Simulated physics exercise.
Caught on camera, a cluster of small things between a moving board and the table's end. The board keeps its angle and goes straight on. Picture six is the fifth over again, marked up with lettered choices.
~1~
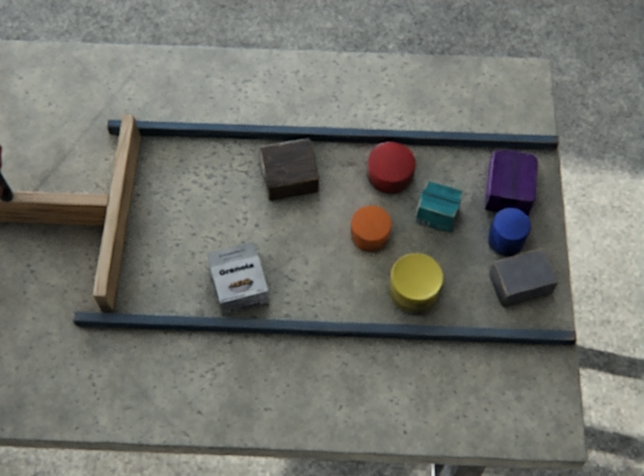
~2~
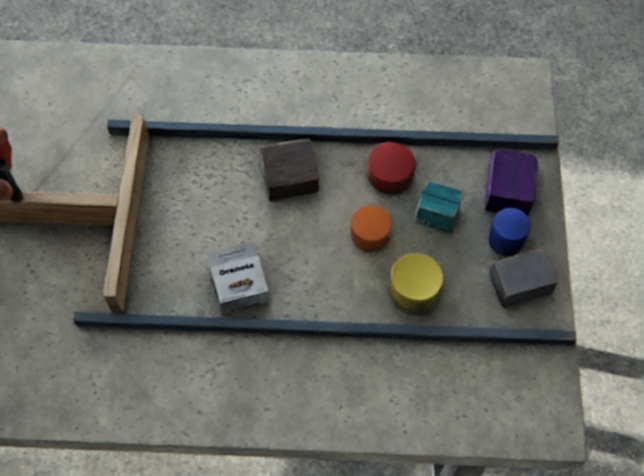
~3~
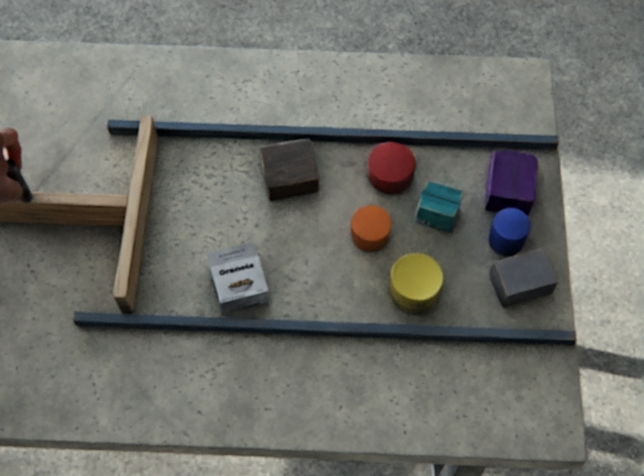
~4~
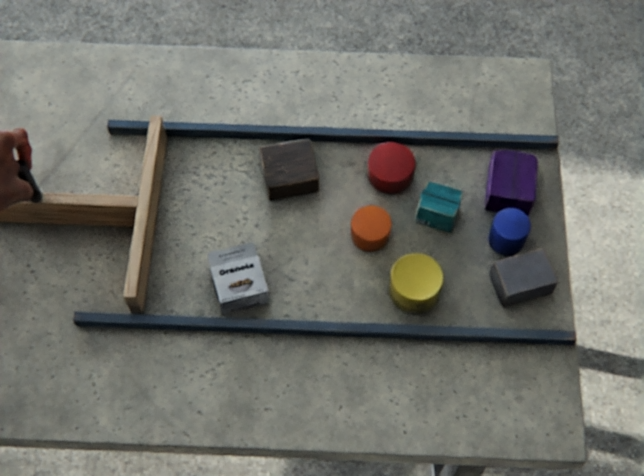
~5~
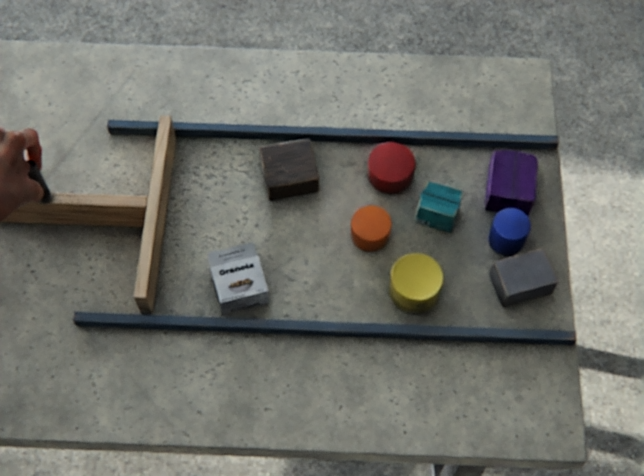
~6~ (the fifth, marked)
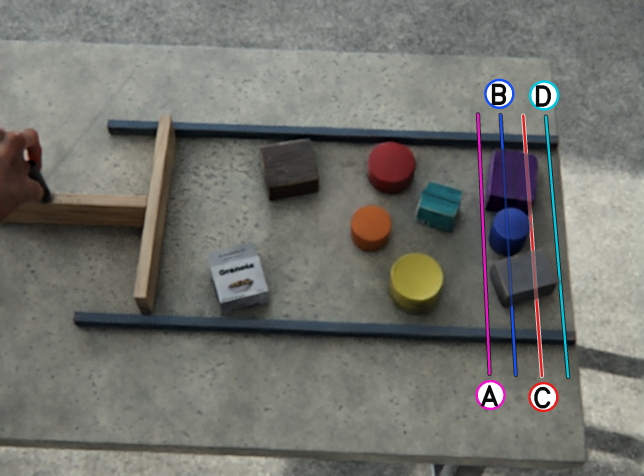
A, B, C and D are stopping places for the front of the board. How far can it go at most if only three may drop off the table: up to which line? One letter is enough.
It can go as far as A.
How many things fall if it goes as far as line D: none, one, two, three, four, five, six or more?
In all, six or more.
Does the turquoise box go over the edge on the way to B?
No.
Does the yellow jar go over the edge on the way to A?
No.
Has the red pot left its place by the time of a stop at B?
By then, yes.
On the copy, A at (483, 235); B at (508, 236); C at (532, 236); D at (556, 237).
On A. First, board (271, 206); white box (299, 282); black block (308, 171).
Then, board (390, 210); red pot (470, 171); yellow jar (469, 286).
Finally, board (484, 214); purple box over the edge; grey block over the edge; two fallen.
By contrast, B drops five; C drops six; D drops nine.
